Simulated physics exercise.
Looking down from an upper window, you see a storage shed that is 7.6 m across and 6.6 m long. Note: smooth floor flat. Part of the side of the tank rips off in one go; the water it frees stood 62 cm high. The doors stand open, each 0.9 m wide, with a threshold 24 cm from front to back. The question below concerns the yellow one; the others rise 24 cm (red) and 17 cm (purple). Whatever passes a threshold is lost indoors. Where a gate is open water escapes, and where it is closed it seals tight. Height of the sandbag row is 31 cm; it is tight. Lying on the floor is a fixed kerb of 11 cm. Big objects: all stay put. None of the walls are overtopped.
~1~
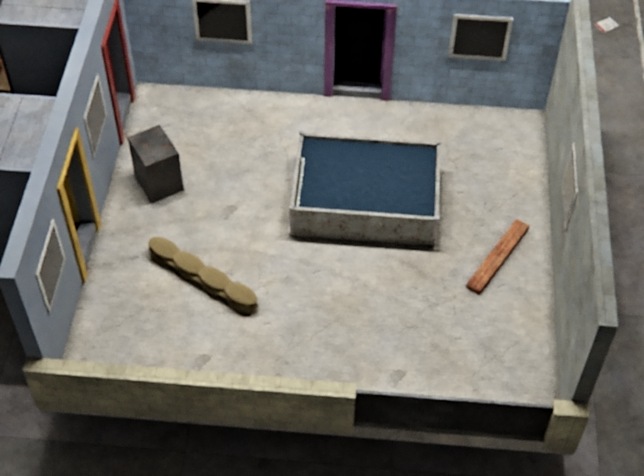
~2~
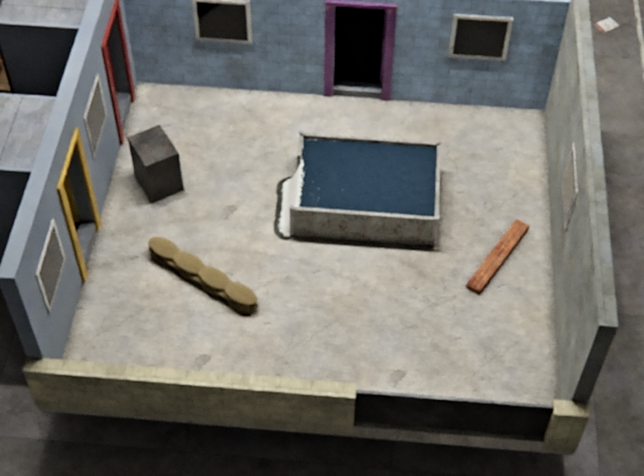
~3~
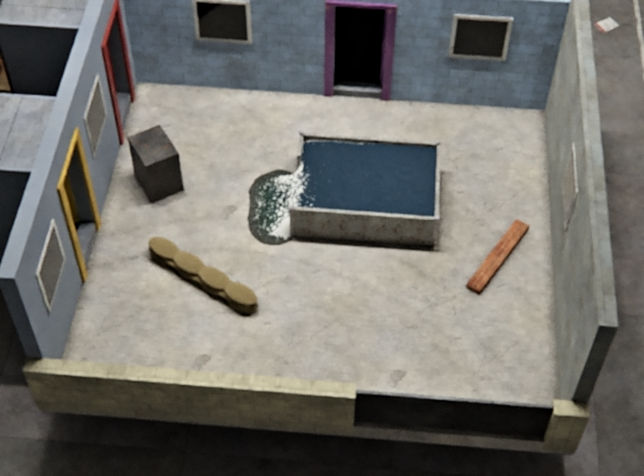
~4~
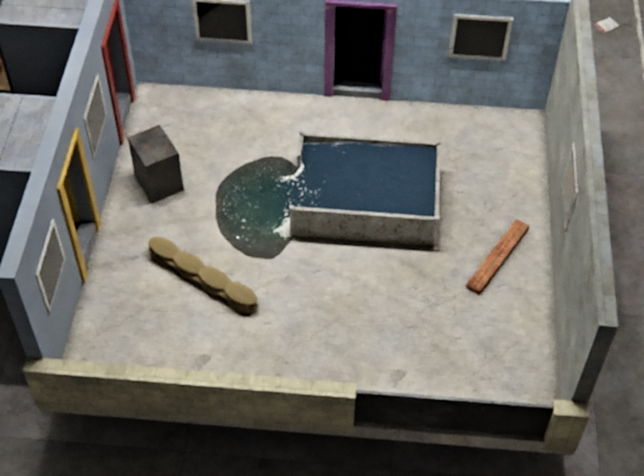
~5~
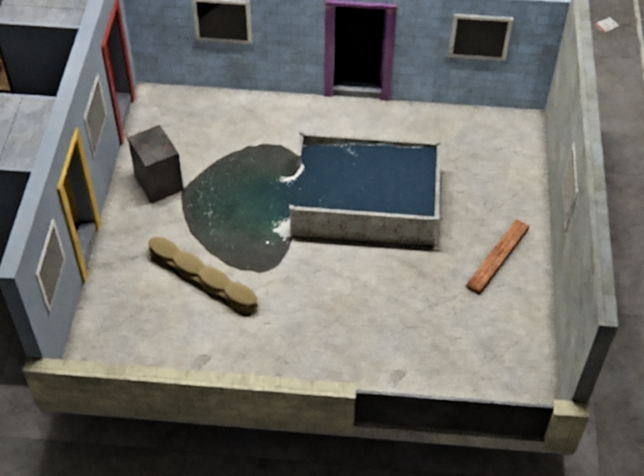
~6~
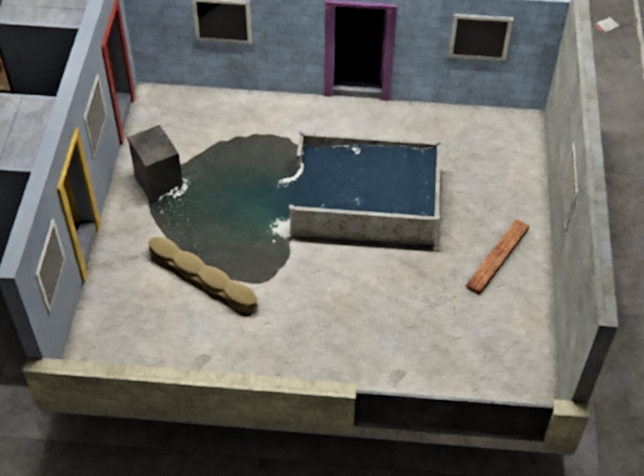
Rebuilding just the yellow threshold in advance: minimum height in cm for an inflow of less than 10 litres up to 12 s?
Roughly 26 cm.
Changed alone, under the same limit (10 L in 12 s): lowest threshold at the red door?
At red, about 18 cm.
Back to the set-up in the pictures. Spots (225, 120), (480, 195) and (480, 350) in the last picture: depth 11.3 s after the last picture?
Taking the spots in order: About 5, 4 and 7 centimetres.
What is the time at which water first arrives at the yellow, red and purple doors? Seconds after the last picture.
The yellow door at 0.5 seconds, the red door at 0.7 seconds, the purple door at 3.6 seconds.
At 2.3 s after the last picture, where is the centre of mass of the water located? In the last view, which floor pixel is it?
The water is centred around (253, 202) in the last picture's pixels.
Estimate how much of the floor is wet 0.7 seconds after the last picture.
About 20 per cent.
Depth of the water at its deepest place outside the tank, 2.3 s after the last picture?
Max depth: Around 29 cm.
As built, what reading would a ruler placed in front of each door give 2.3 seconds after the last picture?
In cm: Yellow 20, red 18, purple 0.
Then, 0.7 s after the last picture water covers 20 % of the floor, deepest (33 cm) near (96, 238); 18 cm at the yellow door, 0 litres in over its 25 cm threshold.
Then, 2.3 s after the last picture water covers 35 % of the floor, deepest (29 cm) near (146, 87); 20 cm at the yellow door, 12 litres in over its 25 cm threshold.
Then, 11.3 s after the last picture water covers 95 % of the floor, deepest (10 cm) near (552, 281); 5 cm at the yellow door, 13 litres in over its 25 cm threshold.
At the yellow door as built, the water peaked near 23 cm, 1.7 s after the last picture.
Run again over the same 12 s with other heights there, 21 litres in over 22.5 cm, 3 litres over 30.5 cm. The limit of 10 litres is kept from about 26 cm up.
